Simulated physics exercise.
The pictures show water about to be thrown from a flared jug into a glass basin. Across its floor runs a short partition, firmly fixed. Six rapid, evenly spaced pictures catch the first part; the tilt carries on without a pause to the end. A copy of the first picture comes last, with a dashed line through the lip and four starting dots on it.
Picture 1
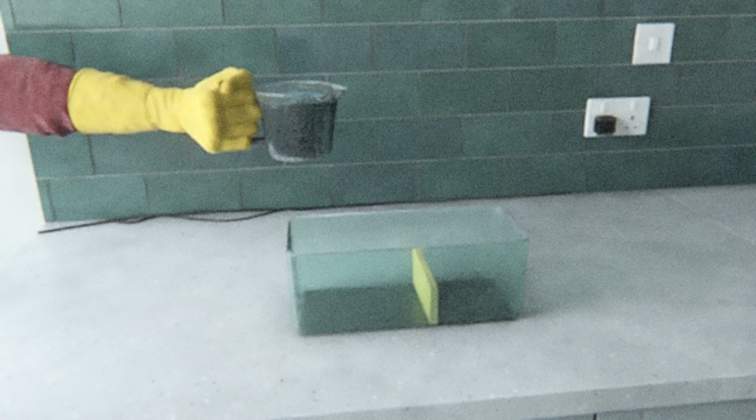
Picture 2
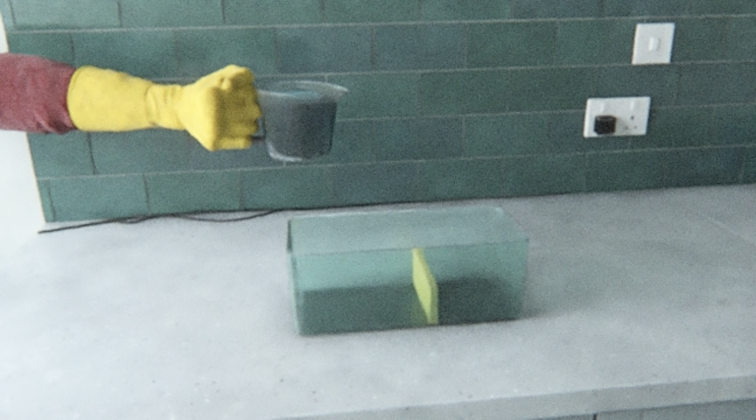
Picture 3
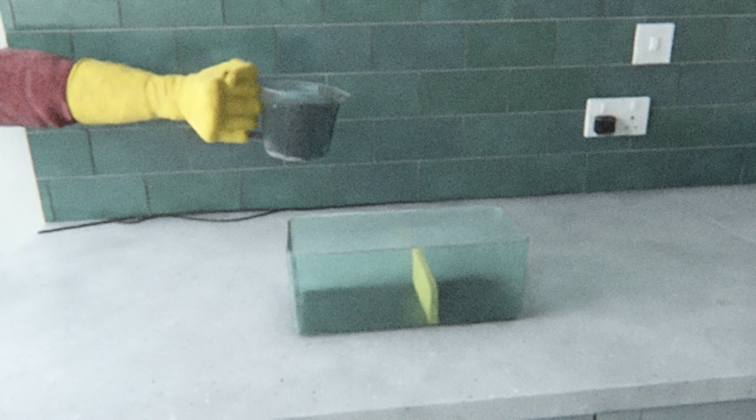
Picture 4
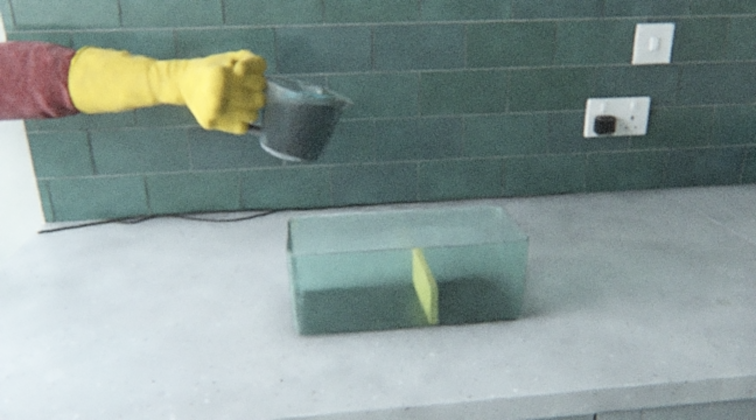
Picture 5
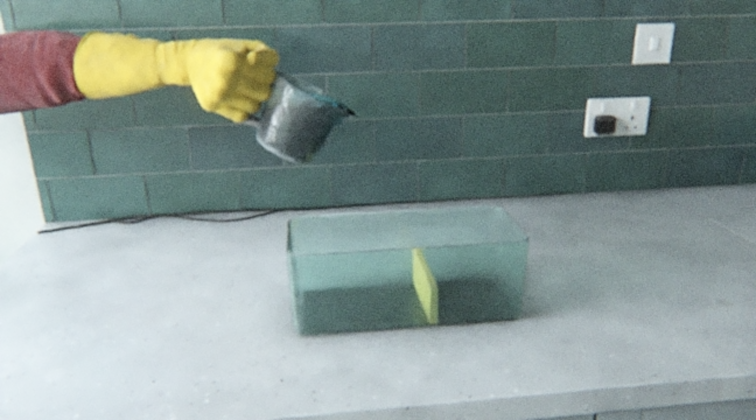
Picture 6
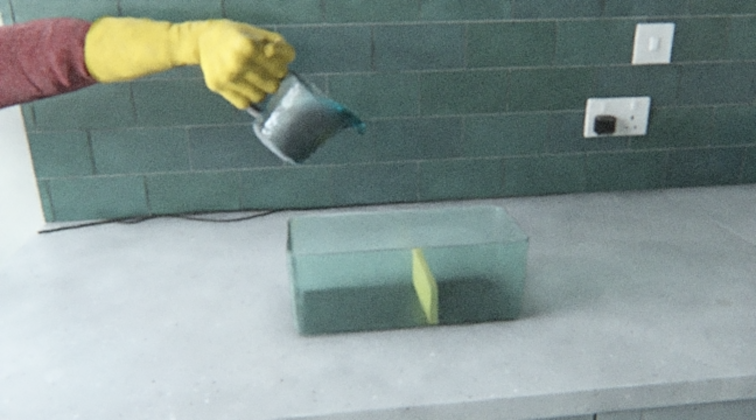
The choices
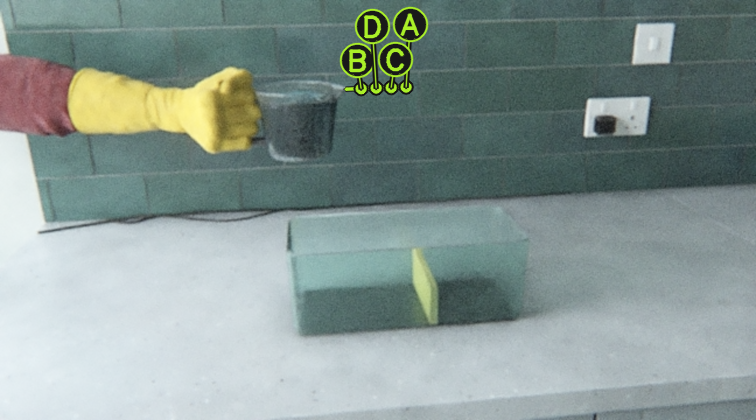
A hand in a yellow rubber glove, with a dark red sleeve, holds a clear jug of dark liquid at the upper left, above a pale grey counter. Seen from the front and slightly above, a glass basin with a short yellow-green partition sits before green tiles and white sockets. The camera stays still as the hand tilts the jug rightward, slowly then more steeply, and teal liquid slips over its lip.
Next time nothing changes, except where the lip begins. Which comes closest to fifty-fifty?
C beats the others.
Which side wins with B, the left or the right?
The left side.
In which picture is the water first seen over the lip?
In picture 5.
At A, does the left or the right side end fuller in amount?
The right side.
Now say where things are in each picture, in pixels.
Upright, lip at (346, 89); basin from (294, 333) to (520, 315); top of the wall at (425, 267); nothing has left yet.
Upright, lip at (347, 90); nothing has left yet.
Tipped about 8°, lip at (350, 95); nothing has left yet.
Tipped about 17°, lip at (353, 103); nothing has left yet.
Tipped about 28°, lip at (355, 115); water is over the lip, down to (355, 115).
Tipped about 42°, lip at (355, 128); water is over the lip, down to (360, 132).
On the marked copy, A at (406, 87); B at (361, 88); C at (391, 87); D at (376, 88).
If A is chosen, about 30 % ends left of the wall and 68 % right of it.
If B is chosen, about 88 % ends left of the wall and 6 % right of it; 5 % is lost outside.
If C is chosen, about 52 % ends left of the wall and 46 % right of it.
If D is chosen, about 73 % ends left of the wall and 25 % right of it.
